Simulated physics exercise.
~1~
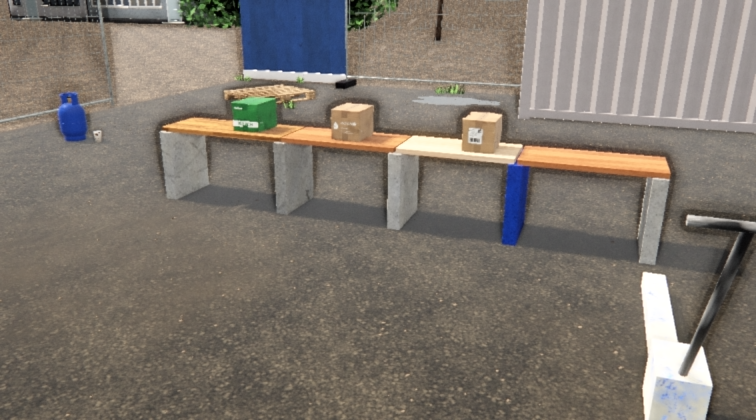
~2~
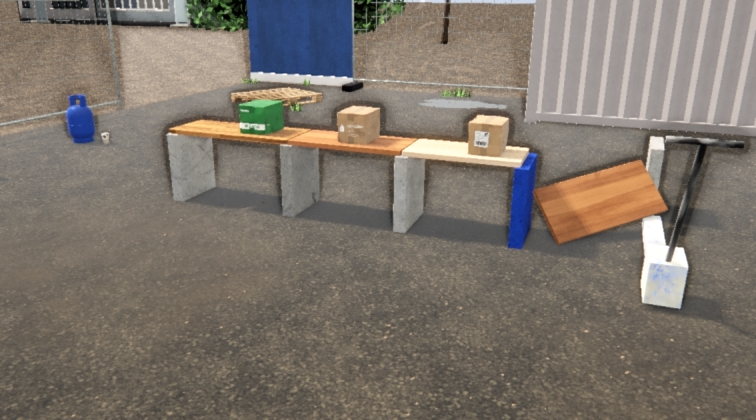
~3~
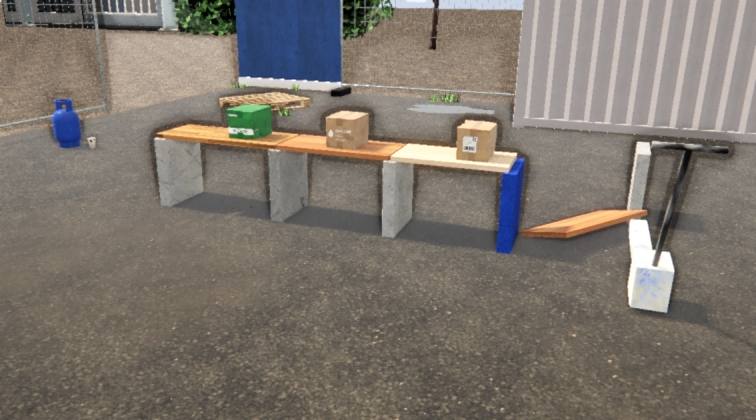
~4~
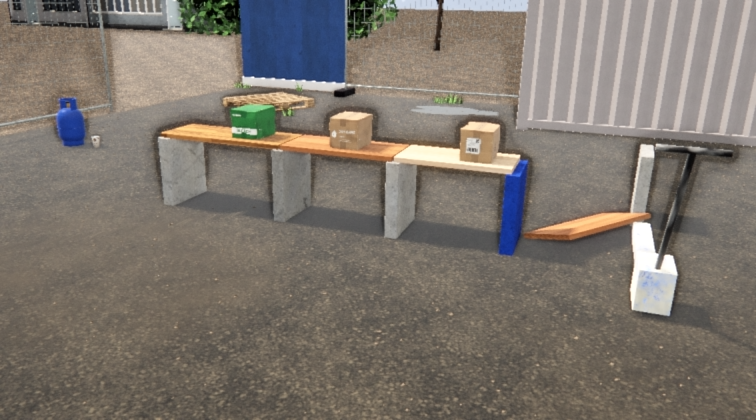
A narrow jack slid in against the right-hand end support of a low row of boards, and the end board dropped and came to rest slanting on the ground, while the blue upright, the green carton and the other boxes stayed put.
